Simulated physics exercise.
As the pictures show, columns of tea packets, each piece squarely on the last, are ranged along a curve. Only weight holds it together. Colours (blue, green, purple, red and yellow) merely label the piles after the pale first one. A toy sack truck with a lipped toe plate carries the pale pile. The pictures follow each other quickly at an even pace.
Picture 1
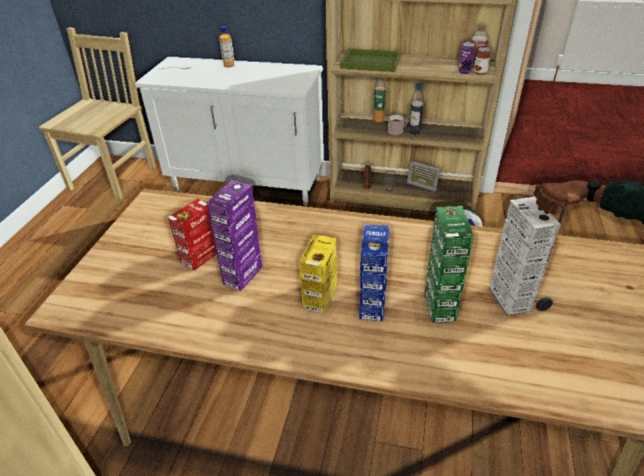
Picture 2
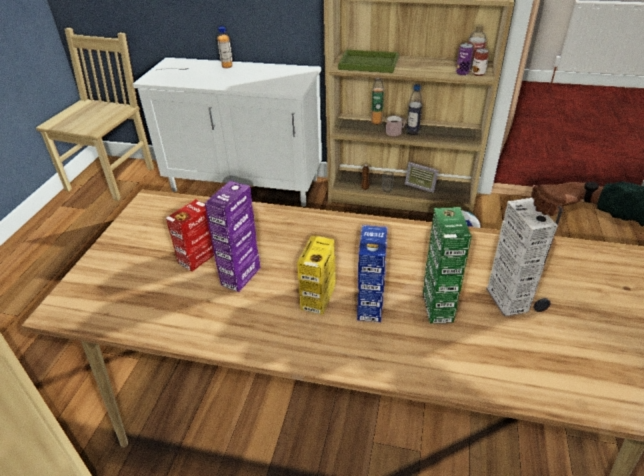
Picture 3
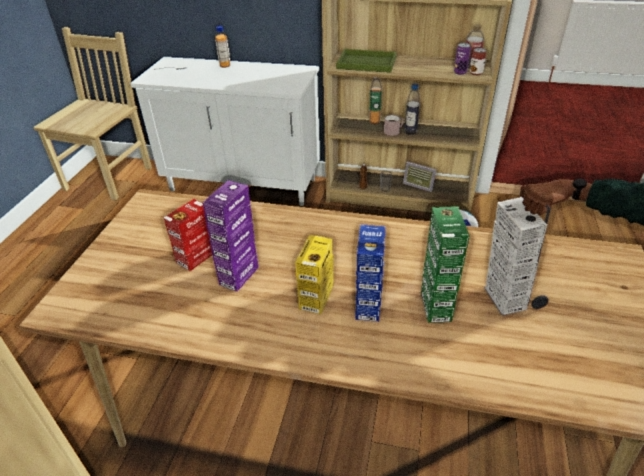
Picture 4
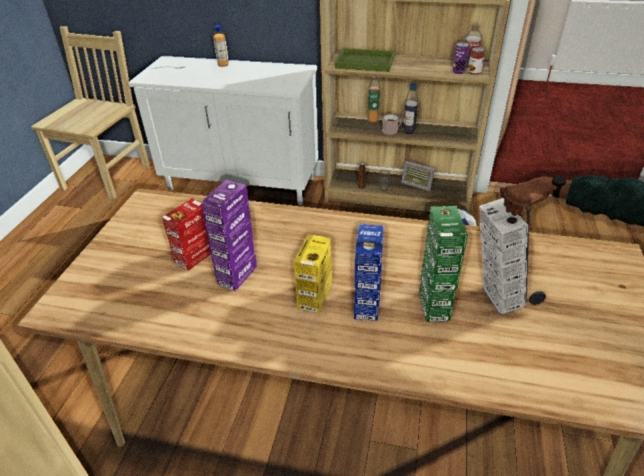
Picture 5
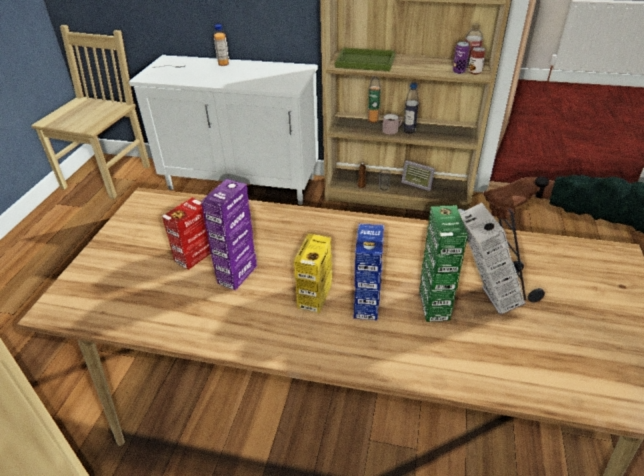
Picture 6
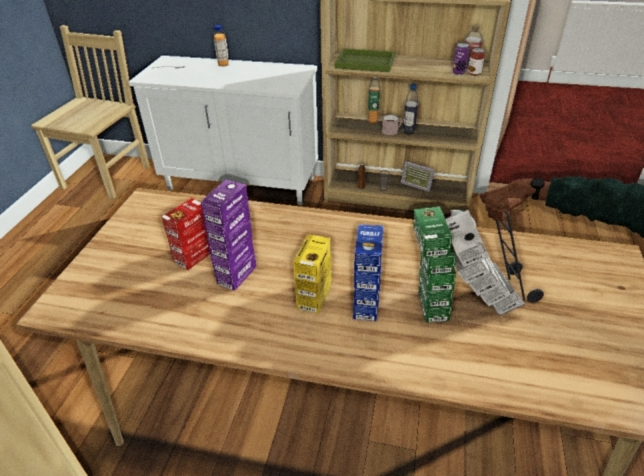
On a wooden table in a furnished room, six colourful stacks of small packets stand in a curved row. A dark, thin-framed object shifts at the right end as the pale stack leans left, slightly, then steeply, until the green stack's upper part shifts left too; the others stay still.
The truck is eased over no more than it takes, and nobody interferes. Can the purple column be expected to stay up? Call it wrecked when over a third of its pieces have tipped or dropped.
It survives.
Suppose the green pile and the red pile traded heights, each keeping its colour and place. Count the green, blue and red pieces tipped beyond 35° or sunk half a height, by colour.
Down at the end: Green 3, blue 4, red 0.
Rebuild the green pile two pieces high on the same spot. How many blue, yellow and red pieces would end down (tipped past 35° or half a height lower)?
Blue 0, yellow 0, red 0.
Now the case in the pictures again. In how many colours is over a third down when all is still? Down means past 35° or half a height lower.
In all, 3.
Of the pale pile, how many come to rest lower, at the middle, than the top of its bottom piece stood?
The count is 4.
Soon, 5 of the pale pile down; none of the 5 purple packets down (3 of 20 in all colours); top purple packet unmoved; top green packet tipped clearly, half its height lower.
A while on, 5 of the pale pile down; none of the 5 purple packets down (12 of 20 in all colours); top purple packet unmoved; top yellow packet on its side.
Finally, 5 of the pale pile down; none of the 5 purple packets down (12 of 20 in all colours); top purple packet unmoved; top green packet on its side. Seen by the last camera, middles, top purple packet near (225, 202).
